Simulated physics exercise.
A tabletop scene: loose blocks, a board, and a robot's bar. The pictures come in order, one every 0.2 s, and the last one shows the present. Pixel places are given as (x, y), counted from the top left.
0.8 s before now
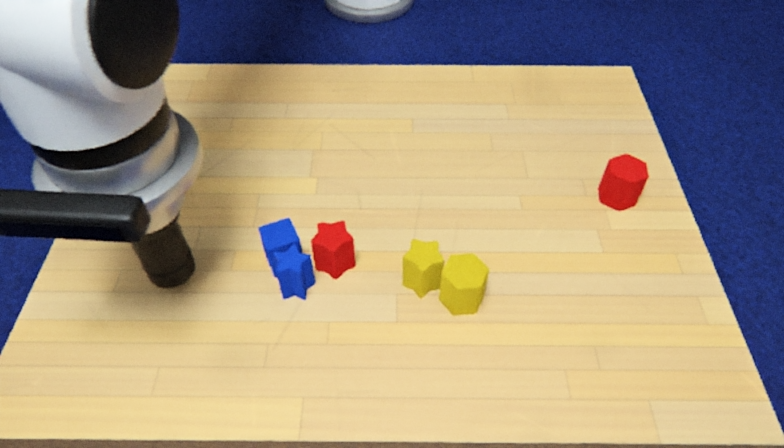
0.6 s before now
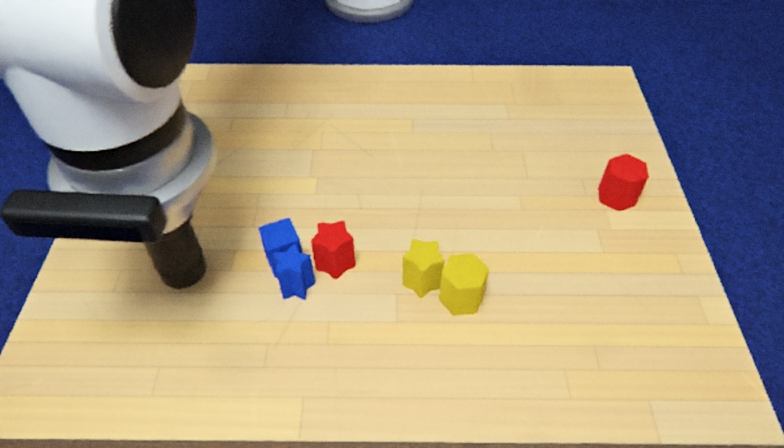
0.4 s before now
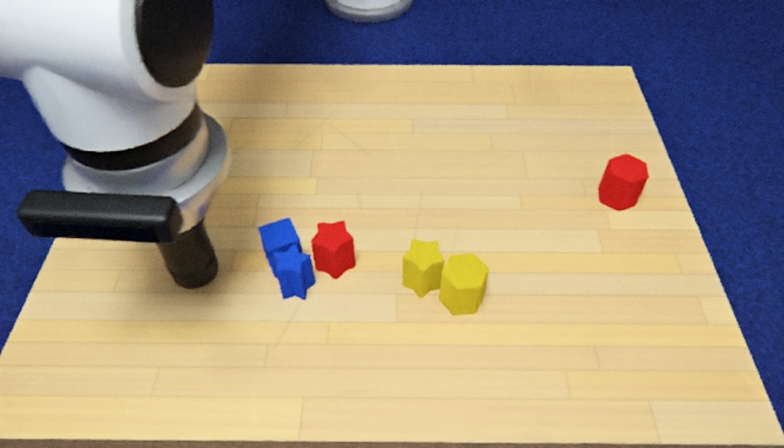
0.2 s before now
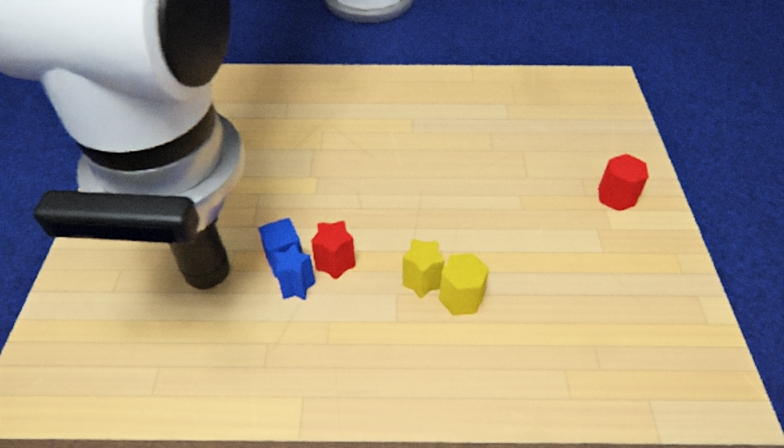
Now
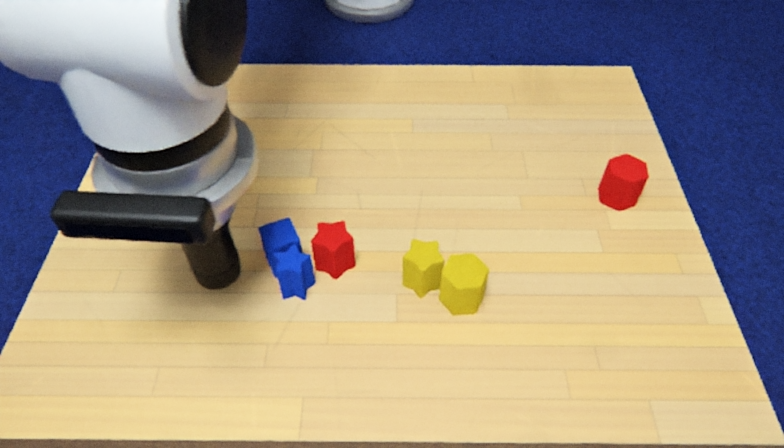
The video shows a white robot arm with a dark cylindrical bar moving slightly rightward over a wooden tabletop, nearing two blue blocks. The blue blocks, a red star block, two yellow blocks and a separate red block stay still.
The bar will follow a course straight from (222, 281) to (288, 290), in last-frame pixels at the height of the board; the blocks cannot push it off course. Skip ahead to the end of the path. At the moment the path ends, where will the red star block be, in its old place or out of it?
That block stays in place.
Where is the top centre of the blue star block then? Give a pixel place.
Somewhere near (319, 262).
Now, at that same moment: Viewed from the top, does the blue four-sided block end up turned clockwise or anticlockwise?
The answer is counter-clockwise.
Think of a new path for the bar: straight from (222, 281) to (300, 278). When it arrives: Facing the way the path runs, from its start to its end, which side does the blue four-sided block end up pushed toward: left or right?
Left side.
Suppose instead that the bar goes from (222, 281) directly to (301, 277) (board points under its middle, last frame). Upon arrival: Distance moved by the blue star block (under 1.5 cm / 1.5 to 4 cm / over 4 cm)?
The best fit is 1.5 to 4 cm.
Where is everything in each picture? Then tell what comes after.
The first frame shows lower end of the bar at (173, 271), tops of blocks, blue four-sided block at (279, 233), blue star block at (291, 259), red star block at (332, 235).
The second frame shows bar at (184, 271), blocks as before.
The third frame shows bar at (196, 271), blocks as before.
The fourth frame shows bar at (208, 272), blocks as before.
The fifth frame shows bar at (219, 272), blue four-sided block at (279, 233), blue star block at (291, 259), red star block at (332, 235).
The first path, step by step. Halfway along, bar at (252, 277); nothing pushed yet.
At the end, bar at (285, 281); blue four-sided block at (292, 230), turned 50° anticlockwise; blue star block at (319, 262), turned 15° clockwise; red star block not moved.
